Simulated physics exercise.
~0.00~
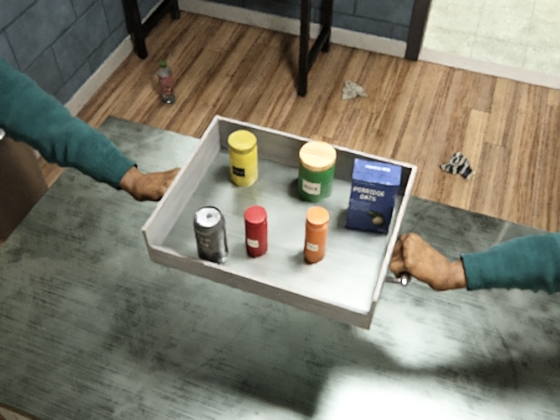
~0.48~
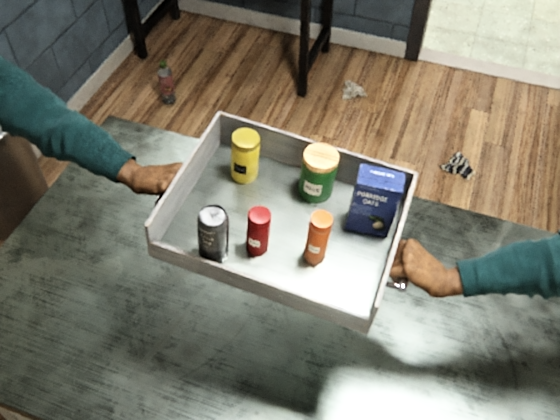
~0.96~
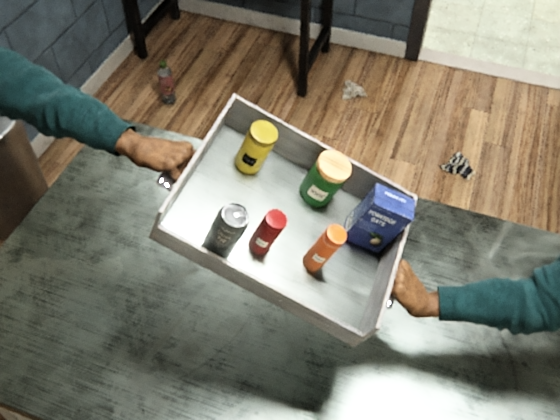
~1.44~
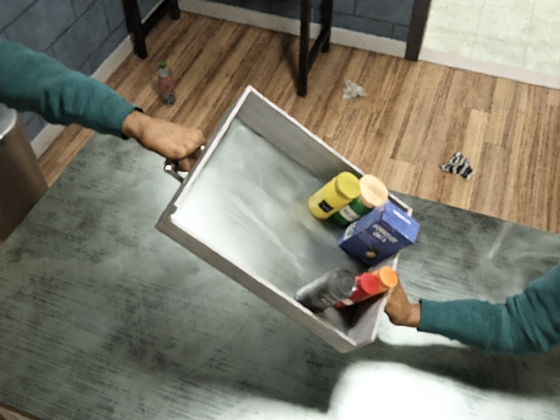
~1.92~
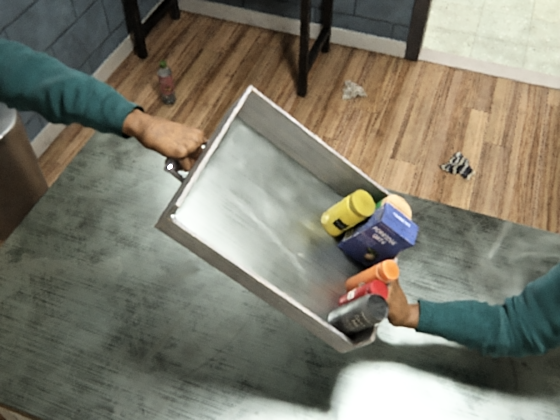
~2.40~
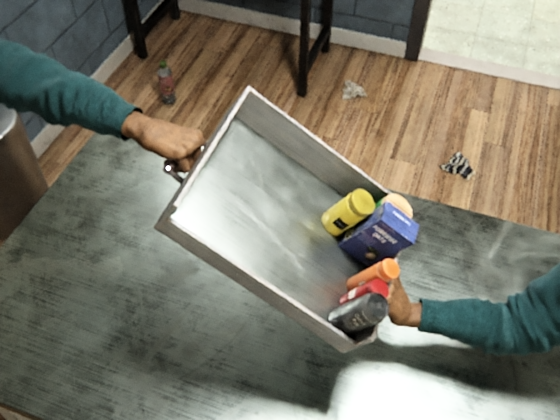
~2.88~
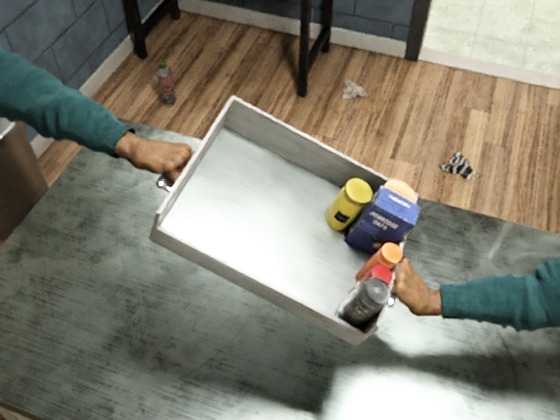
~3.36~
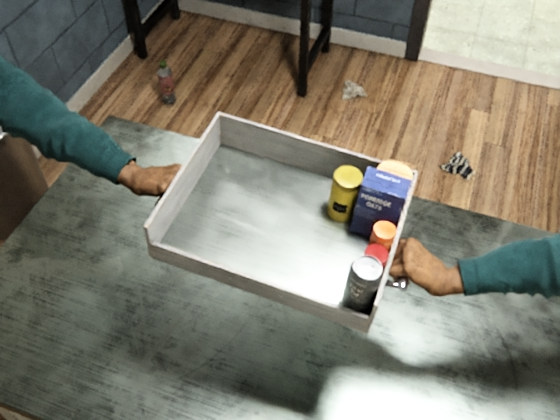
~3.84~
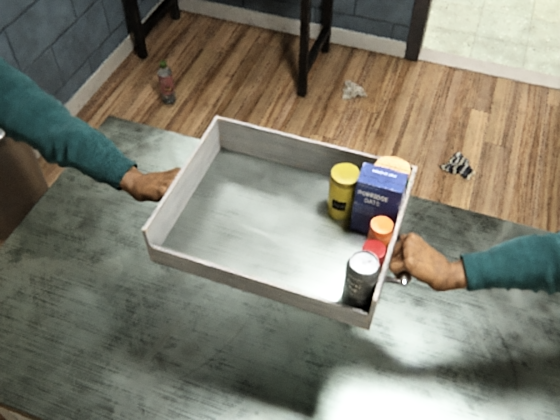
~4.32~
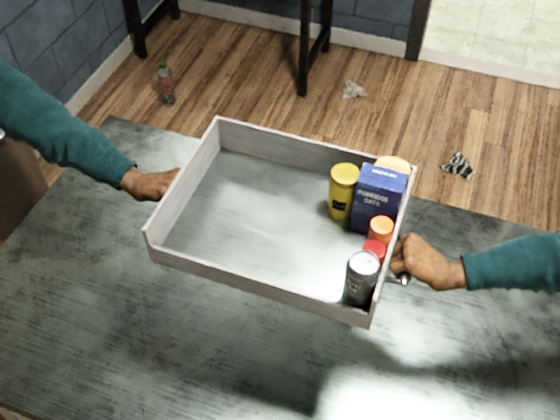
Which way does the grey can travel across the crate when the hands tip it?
The grey can slides to the right, ending up in the near corner on that side of the crate.
A shallow open crate, held at its sides by two hands in teal sleeves, starts nearly level with six items standing spread across it. The hands tip it steeply, right side down, and the yellow and green jars, the red and orange shakers and the grey can lean and slide toward the low end. They bunch up there beside the blue packet, and the crate stays tilted for a moment. Then the hands bring it back to level. It ends with all six items upright and crowded along the right side, still inside the crate.
